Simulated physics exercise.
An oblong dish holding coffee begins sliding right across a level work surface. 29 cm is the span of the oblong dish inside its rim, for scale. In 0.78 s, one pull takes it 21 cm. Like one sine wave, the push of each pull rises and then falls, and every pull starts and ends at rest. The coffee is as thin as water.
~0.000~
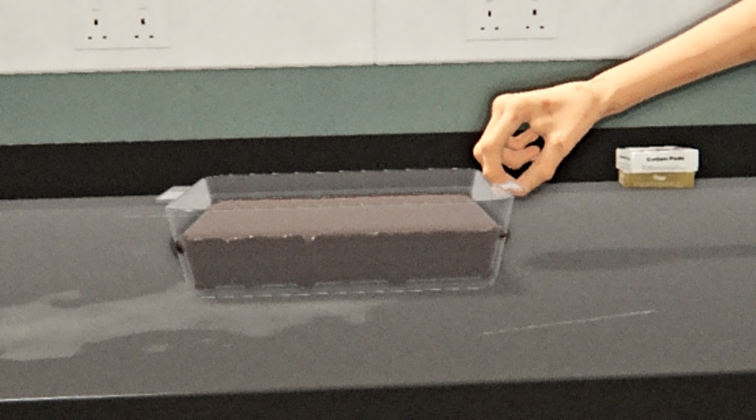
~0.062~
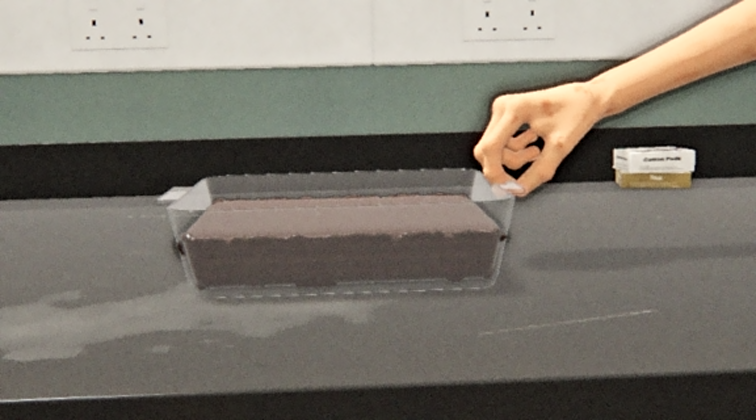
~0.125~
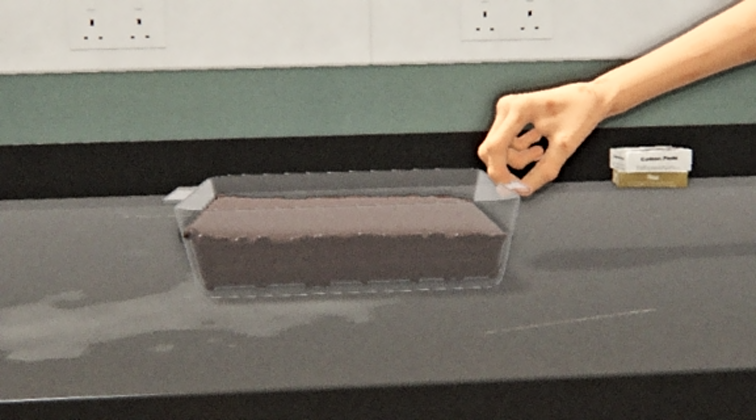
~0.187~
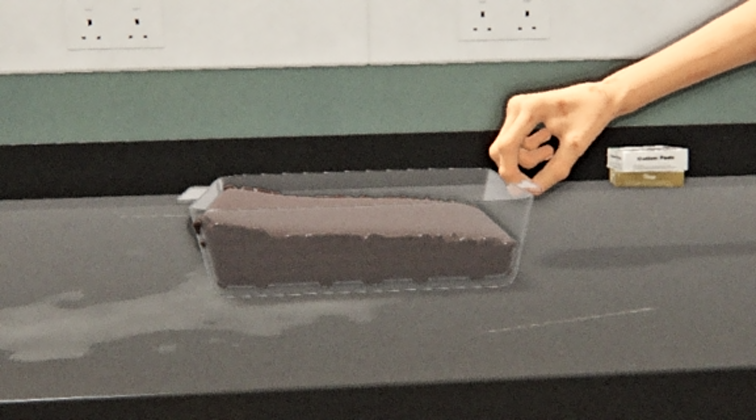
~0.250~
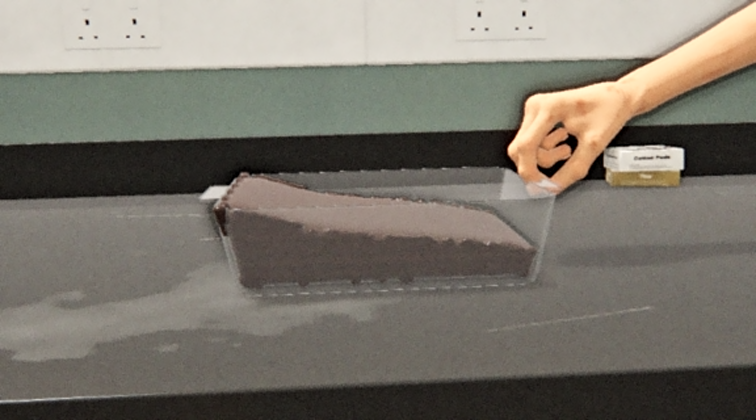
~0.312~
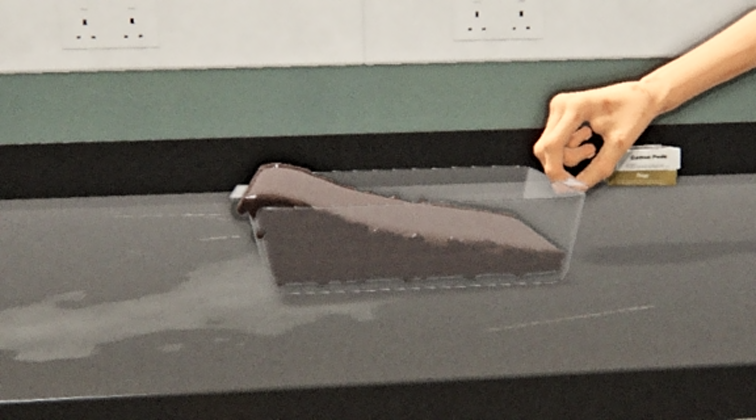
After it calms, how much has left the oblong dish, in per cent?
Roughly 28 %.
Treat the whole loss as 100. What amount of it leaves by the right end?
Share of spill at right end: Close to 80 in a hundred.
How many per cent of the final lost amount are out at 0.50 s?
Near 10 in a hundred.
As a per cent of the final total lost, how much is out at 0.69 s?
My estimate is about 30 in a hundred.
Then, 0.50 s in, it has gone 16 cm; 3 per cent is out over the left end and 0 over the right.
Then, 0.69 s in, it has gone 21 cm; 3 per cent is out over the left end and 7 over the right.
Then, 0.88 s in, it has gone 21 cm; 3 per cent is out over the left end and 20 over the right.
Then, 1.07 s in, it has gone 21 cm; 3 per cent is out over the left end and 20 over the right.
Finally, 28 per cent is out in all, 6 of it over the left end.
